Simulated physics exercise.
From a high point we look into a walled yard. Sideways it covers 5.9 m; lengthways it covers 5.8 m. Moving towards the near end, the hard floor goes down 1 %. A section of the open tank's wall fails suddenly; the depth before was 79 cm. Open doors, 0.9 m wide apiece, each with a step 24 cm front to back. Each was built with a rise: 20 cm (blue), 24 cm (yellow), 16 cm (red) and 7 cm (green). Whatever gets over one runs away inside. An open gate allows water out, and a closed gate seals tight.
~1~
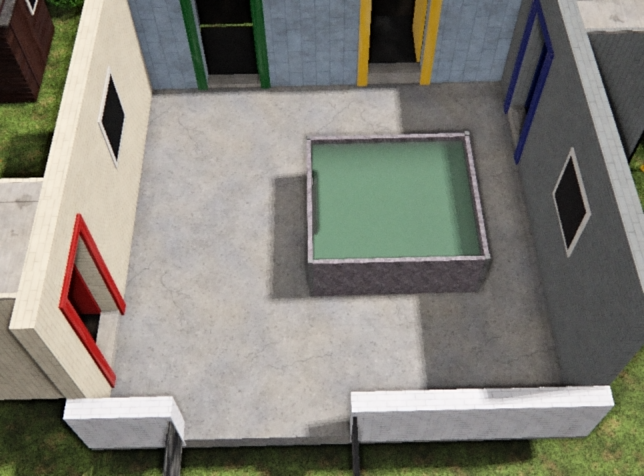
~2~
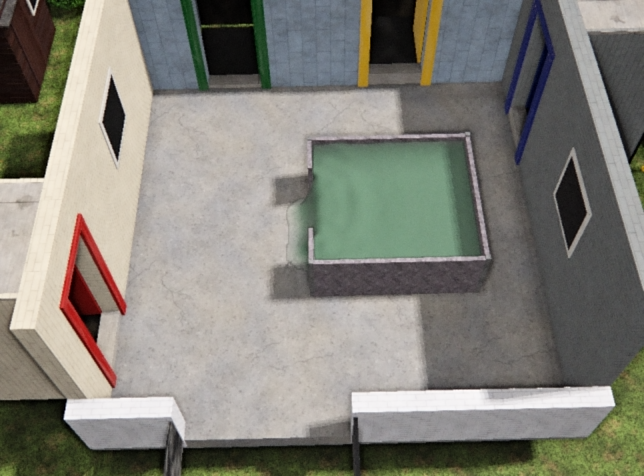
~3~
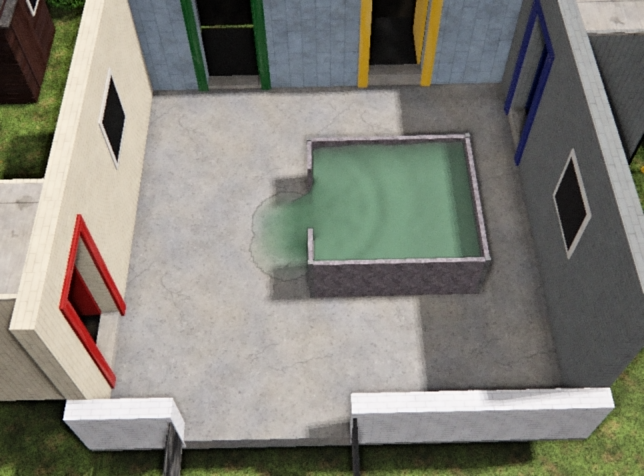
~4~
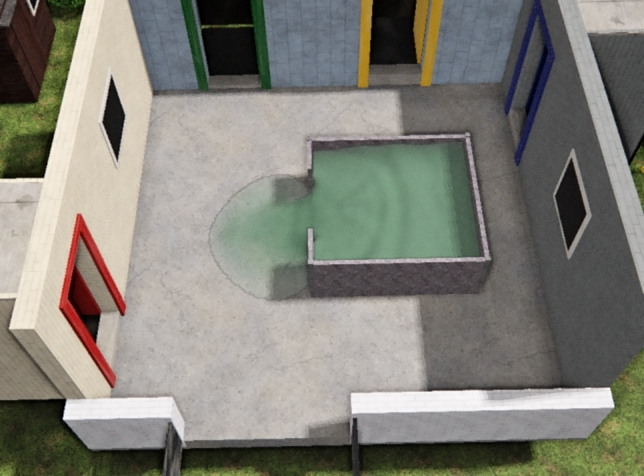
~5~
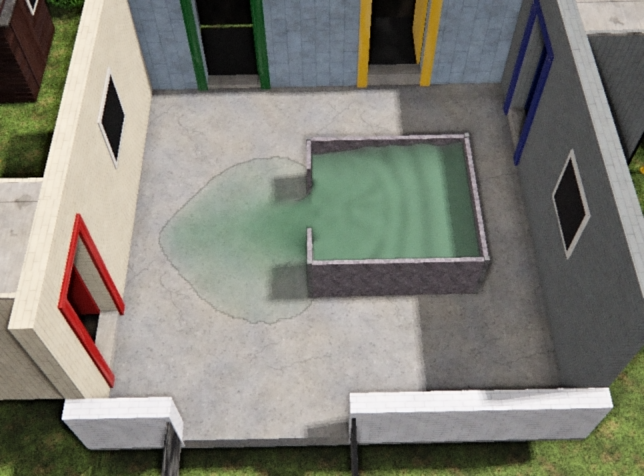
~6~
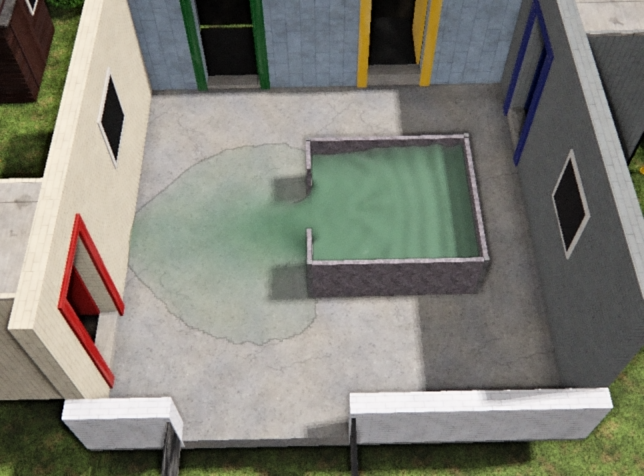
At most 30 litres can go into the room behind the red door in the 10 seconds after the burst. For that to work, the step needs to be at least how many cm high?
At least about 19 cm high.
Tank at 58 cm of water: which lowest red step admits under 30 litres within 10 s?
The step needs to be some 13.0 cm.
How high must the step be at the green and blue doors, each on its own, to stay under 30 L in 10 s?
Close to 11.0 cm (green) and close to 9.5 cm (blue).
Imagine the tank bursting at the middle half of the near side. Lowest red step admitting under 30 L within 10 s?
Then 9.0 cm.
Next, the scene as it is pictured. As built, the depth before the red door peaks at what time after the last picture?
At roughly 1.0 s.
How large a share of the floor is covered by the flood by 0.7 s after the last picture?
Close to 35 per cent is wet.
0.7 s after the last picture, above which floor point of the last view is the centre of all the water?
Centre of mass: About (327, 232) px.
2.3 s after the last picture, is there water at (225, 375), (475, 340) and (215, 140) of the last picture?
In the order asked: Soaked, untouched, soaked.
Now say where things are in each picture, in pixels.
In the first picture, still water, 79 cm deep, in the open tank at (393, 198); the red door at (98, 311) is dry.
In the second picture, the front is at (292, 257), 0.3 m from the gap at (313, 222); 0.2 m2 of floor is wet, 79 cm left at the back.
In the third picture, water pours out at (313, 223) and has run 0.8 m, to (259, 255); about 12 cm deep outside, 79 cm at the back.
In the fourth picture, the front is at (214, 242), 1.5 m from the gap at (313, 223); 2.2 m2 of floor is wet, 79 cm left at the back.
In the fifth picture, the gap is at (312, 223), the front 2.2 m out at (165, 240); the back of the open tank holds 76 cm.
In the sixth picture, the front is at (130, 258), 2.7 m from the gap at (312, 223); 6.1 m2 of floor is wet, 68 cm left at the back; the red door at (96, 311), 3.2 m from the gap, is still 1.0 m from the nearest water.
Then, 0.7 s after the last picture water covers 35 % of the floor, deepest (44 cm) near (303, 230); 21 cm at the red door, 0 litres in over its 16 cm step.
Then, 2.3 s after the last picture water covers 50 % of the floor, deepest (36 cm) near (106, 423); 19 cm at the red door, 28 litres in over its 16 cm step.
Then, 9.3 s after the last picture water covers 95 % of the floor, deepest (16 cm) near (403, 417); 11 cm at the red door, 59 litres in over its 16 cm step.
At the red door as built, the water peaked near 24 cm, 0.9 s after the last picture.
Run again over the same 10 s with other heights there, 60 litres in over 16 cm, 11 litres over 22 cm. The limit of 30 litres is kept from about 19 cm up.
